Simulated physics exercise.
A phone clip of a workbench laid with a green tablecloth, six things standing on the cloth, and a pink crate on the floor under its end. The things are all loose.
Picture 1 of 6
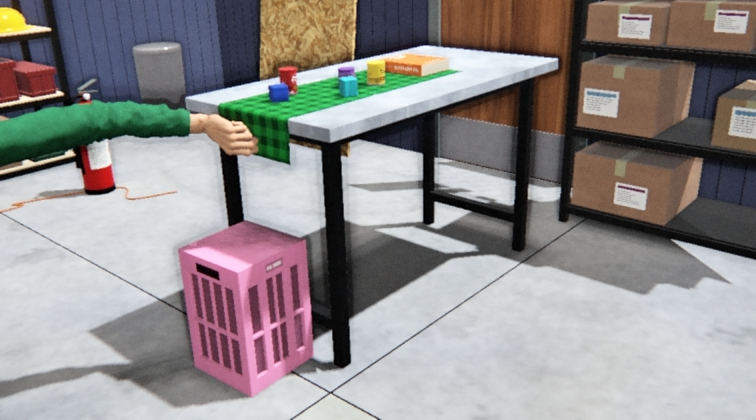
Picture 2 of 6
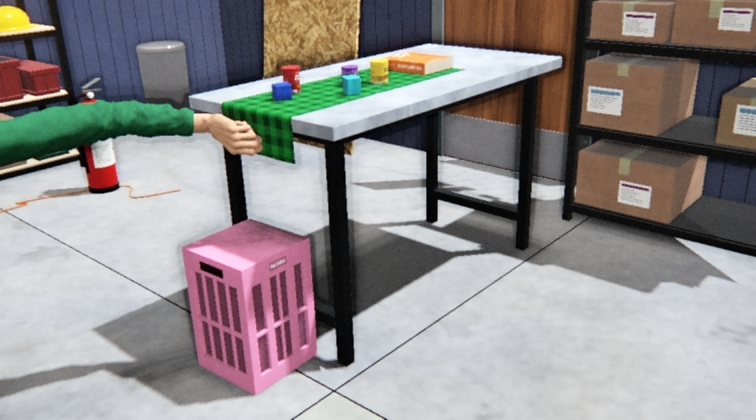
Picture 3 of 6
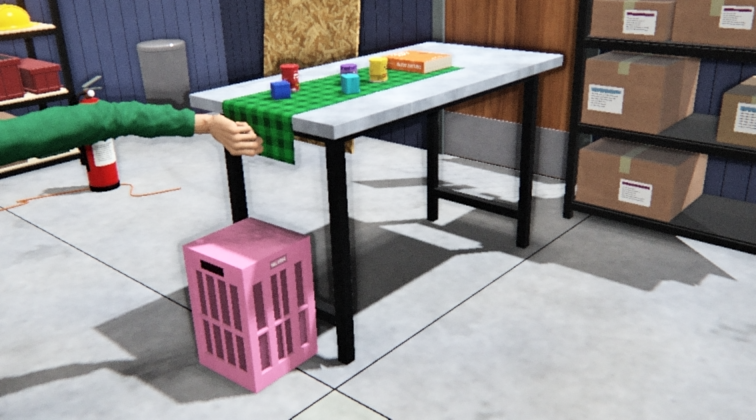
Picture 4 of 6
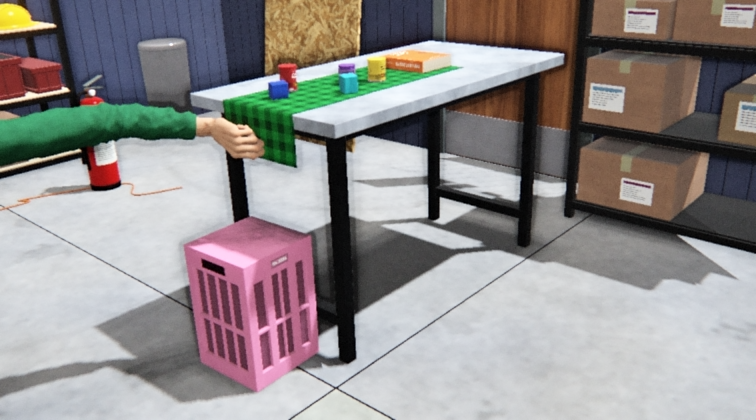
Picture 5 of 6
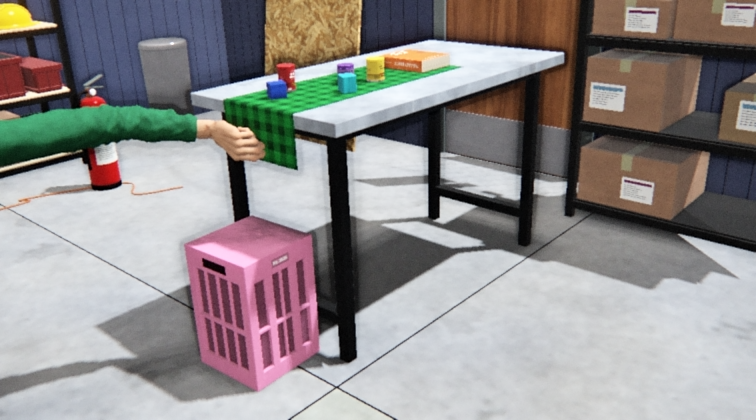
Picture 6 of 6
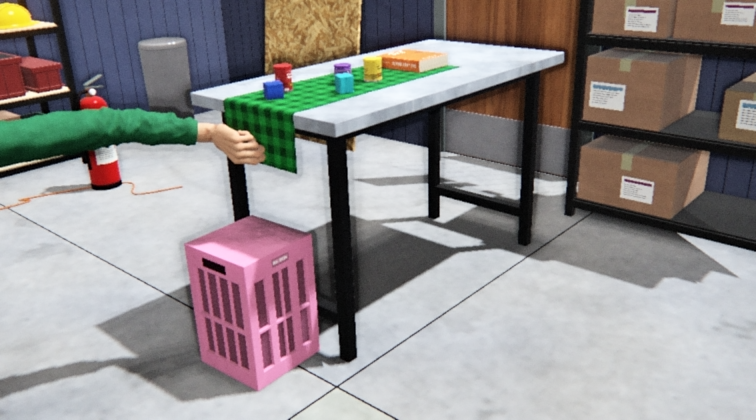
Workshop with a gloveless, green-sleeved arm drawing a green checked cloth slightly down over a bench end, small objects edging left with it.
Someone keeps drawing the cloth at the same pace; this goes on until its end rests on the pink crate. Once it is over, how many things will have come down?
Number down: Two.
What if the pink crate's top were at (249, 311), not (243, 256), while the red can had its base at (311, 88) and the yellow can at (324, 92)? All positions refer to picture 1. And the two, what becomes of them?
Observed: Red can departs; yellow can departs.
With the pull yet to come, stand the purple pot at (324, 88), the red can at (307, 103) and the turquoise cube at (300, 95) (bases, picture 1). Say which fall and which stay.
As for the purple pot, it stays where it is; the red can tips off; the turquoise cube tips off.
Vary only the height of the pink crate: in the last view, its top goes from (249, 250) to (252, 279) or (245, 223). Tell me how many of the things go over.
For the first height 3, for the second 1.
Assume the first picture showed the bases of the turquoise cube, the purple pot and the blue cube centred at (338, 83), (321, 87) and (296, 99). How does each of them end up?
Outcome: Turquoise cube stays, purple pot stays, blue cube falls away.
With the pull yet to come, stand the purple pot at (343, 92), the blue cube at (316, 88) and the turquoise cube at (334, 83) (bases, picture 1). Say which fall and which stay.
So the purple pot stays aboard, the blue cube stays aboard, and the turquoise cube stays aboard.
Early on, hem near (263, 184); all still up.
Midway, hem near (265, 216); blue cube gone.
Near the end, hem on the crate; blue cube and red can gone.
Finally, hem on the crate; blue cube and red can gone. It carries off two.
